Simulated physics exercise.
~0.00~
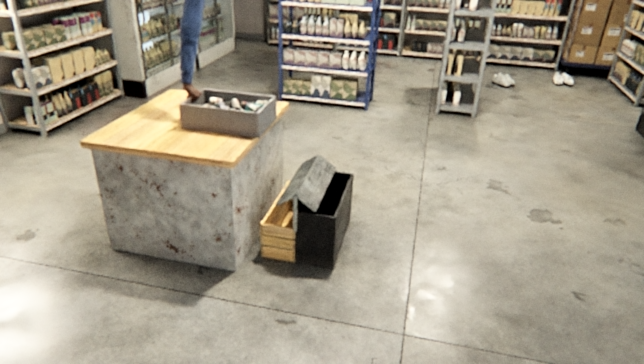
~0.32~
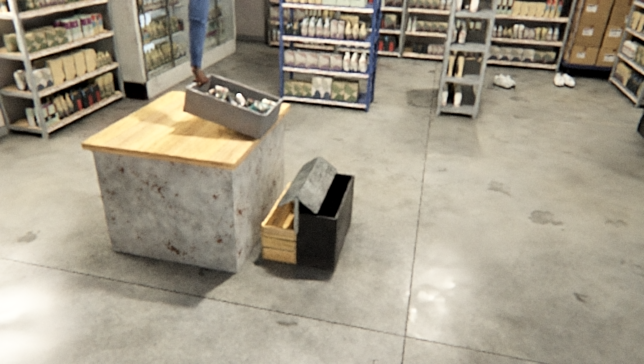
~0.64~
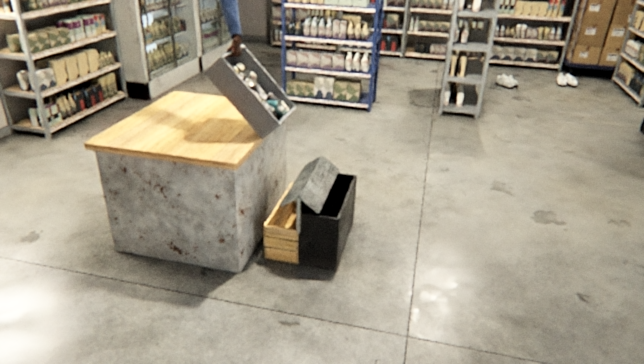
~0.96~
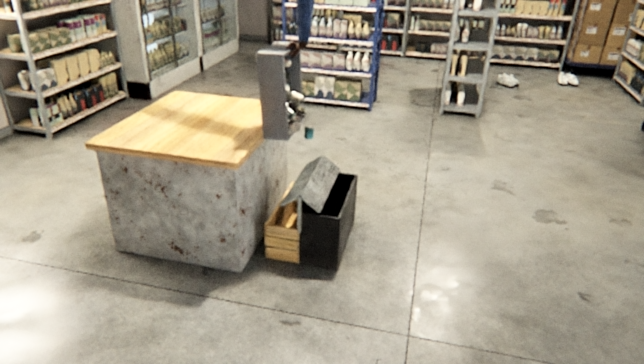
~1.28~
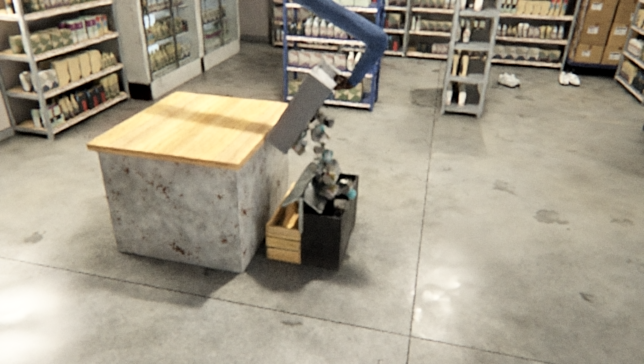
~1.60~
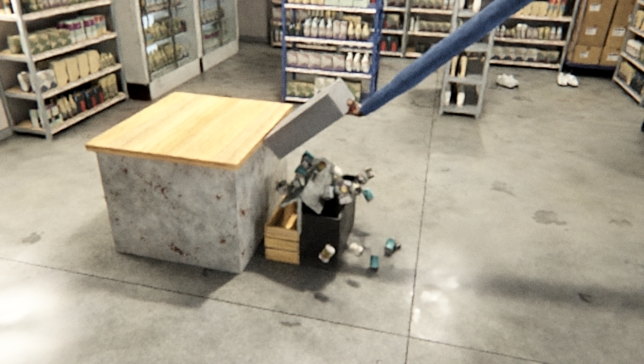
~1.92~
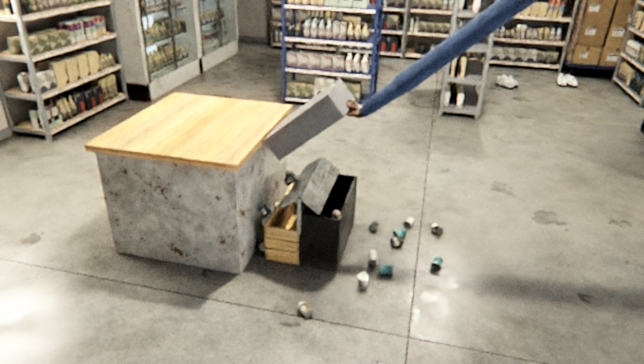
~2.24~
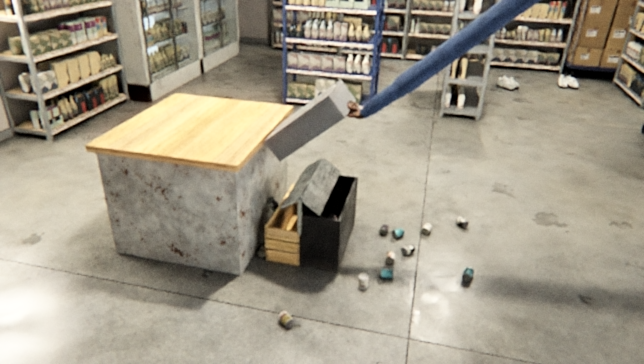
Grey crate tipping rightward off a bench in a blue-sleeved hand, spilling small tins over two boxes, some scattering across the floor.
